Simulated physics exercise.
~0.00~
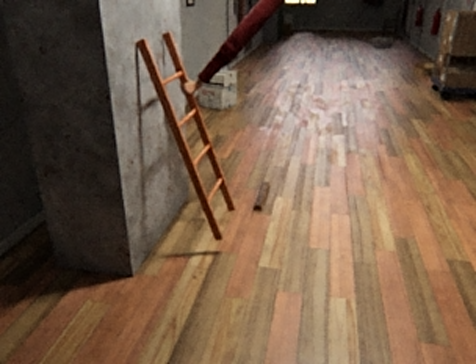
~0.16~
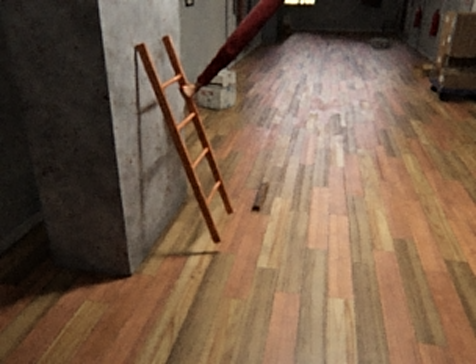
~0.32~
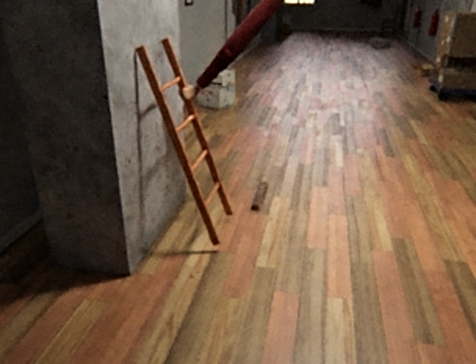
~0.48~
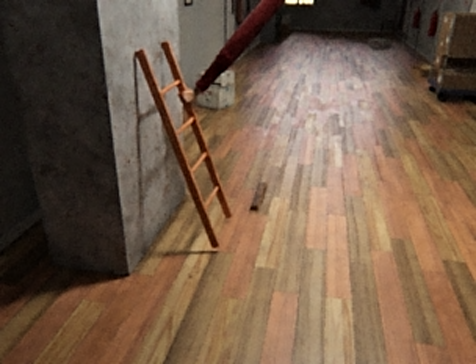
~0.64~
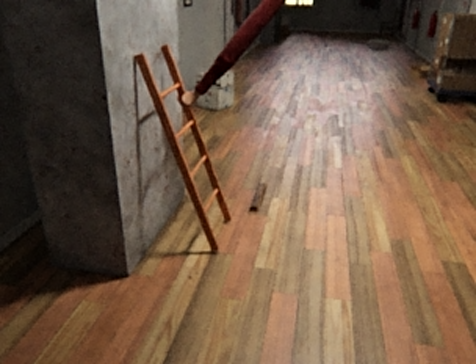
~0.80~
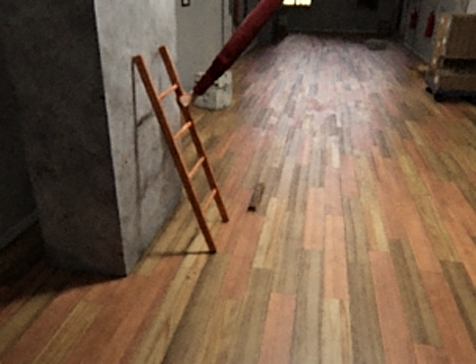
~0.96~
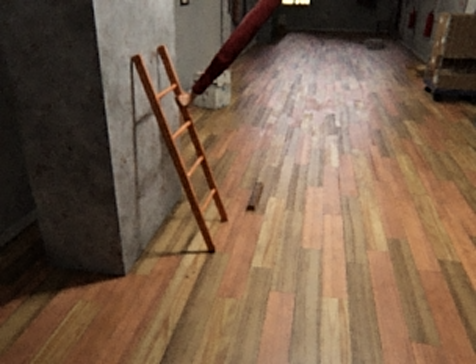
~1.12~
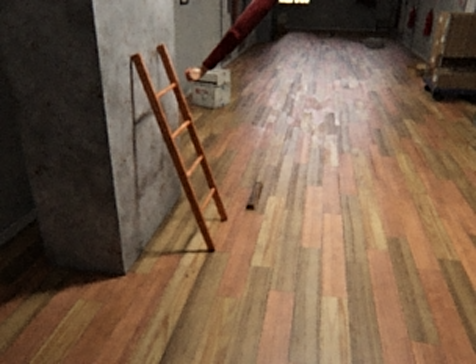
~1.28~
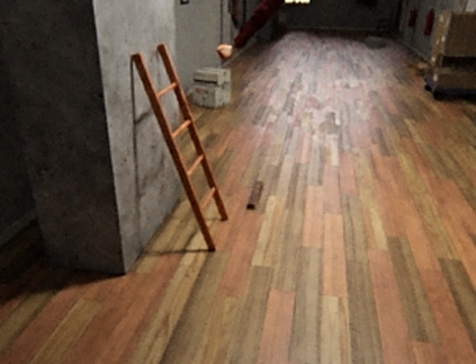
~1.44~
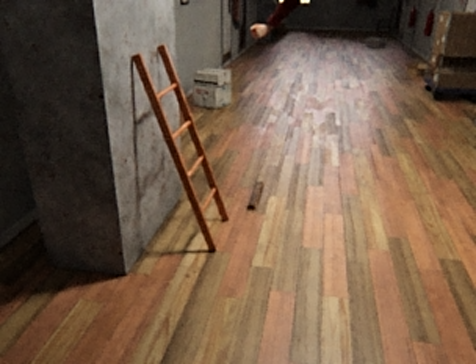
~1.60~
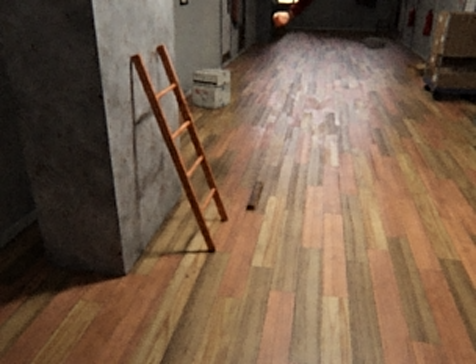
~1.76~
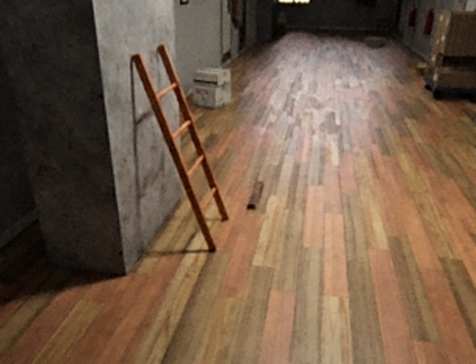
We see a red-sleeved arm holding an orange ladder against a grey, concrete-like block on a wood-plank floor, easing it slightly into place. The hand then lets go and draws back out of view, and the ladder stays leaning, with a small dark strip lying on the floor nearby.
